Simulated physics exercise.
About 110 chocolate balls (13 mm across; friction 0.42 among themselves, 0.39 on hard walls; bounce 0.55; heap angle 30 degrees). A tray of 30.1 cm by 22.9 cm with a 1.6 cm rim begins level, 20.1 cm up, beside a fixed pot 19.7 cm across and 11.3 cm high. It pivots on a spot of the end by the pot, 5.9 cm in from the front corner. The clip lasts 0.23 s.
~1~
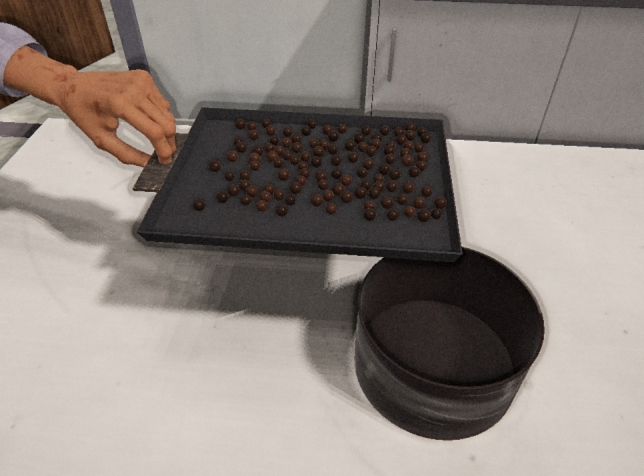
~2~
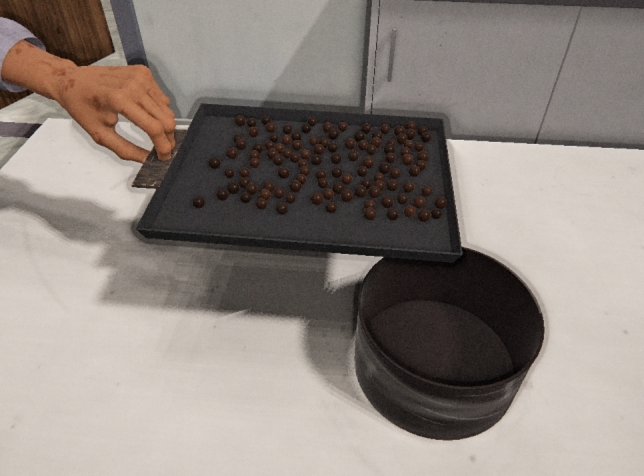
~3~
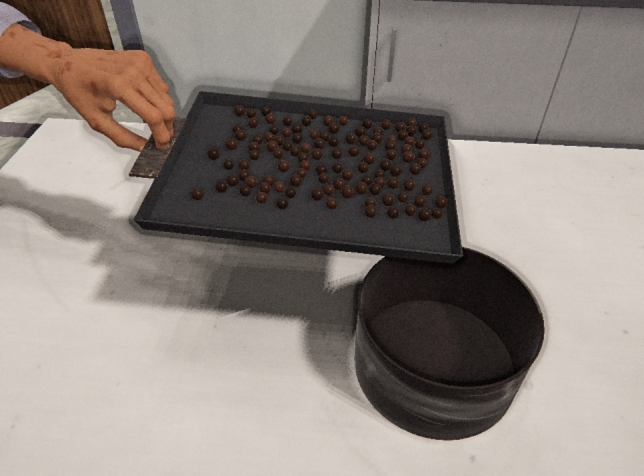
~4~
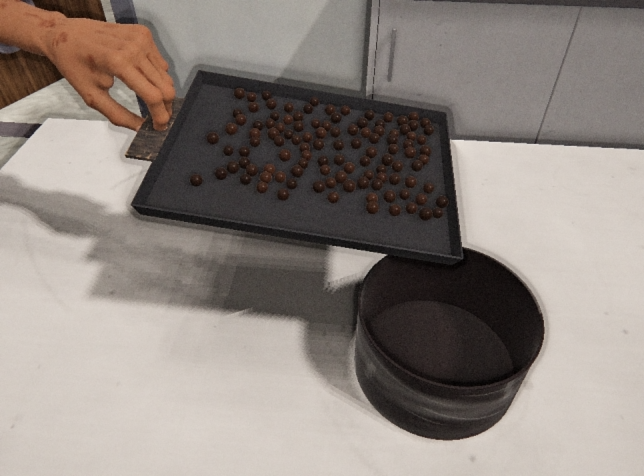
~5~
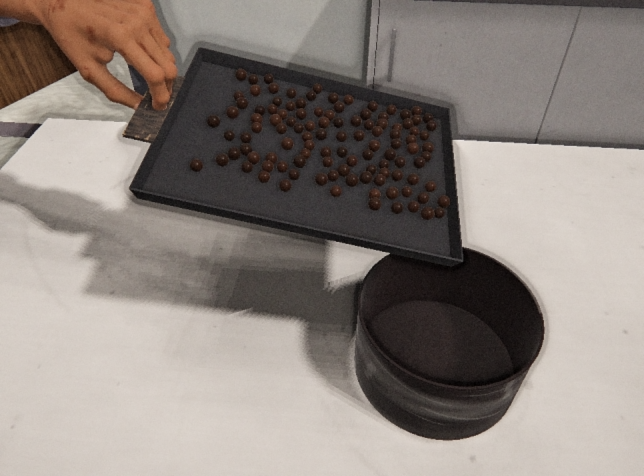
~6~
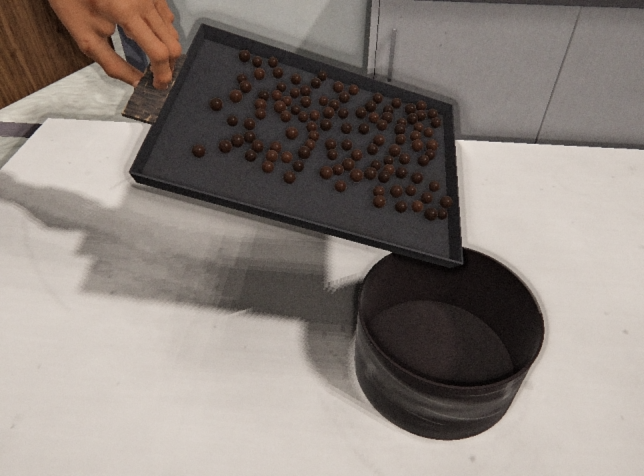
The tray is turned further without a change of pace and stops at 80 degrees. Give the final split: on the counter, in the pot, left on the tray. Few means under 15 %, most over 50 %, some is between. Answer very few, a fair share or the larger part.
On the counter: Very few; in the pot: The larger part; left on the tray: Very few.
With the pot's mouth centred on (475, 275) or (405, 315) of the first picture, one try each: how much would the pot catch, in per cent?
Some 80 and 70 per cent.
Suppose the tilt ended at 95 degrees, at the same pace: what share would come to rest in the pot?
It would be near 100 per cent.
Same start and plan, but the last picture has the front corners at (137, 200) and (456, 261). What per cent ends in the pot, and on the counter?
Pot 100, counter 0.
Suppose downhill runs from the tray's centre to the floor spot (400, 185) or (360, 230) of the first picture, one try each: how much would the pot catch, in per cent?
About 40 and 95 per cent.
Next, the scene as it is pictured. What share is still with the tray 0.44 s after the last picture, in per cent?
Roughly 85 per cent.
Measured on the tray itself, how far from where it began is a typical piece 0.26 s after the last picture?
Some 8 cm.
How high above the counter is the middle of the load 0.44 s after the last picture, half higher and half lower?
About 22 cm.
Then, 0.26 s after the last picture, tilt 49 degrees; the tray holds 100 %, the pot 0 %.
Then, 0.44 s after the last picture, tilt 70 degrees; the tray holds 85 %, the pot 0 %.
Then, 0.74 s after the last picture, tilt 80 degrees; the tray holds 15 %, the pot 75 %.
In the end, counter 0 %, pot 100 %, tray 0 %.
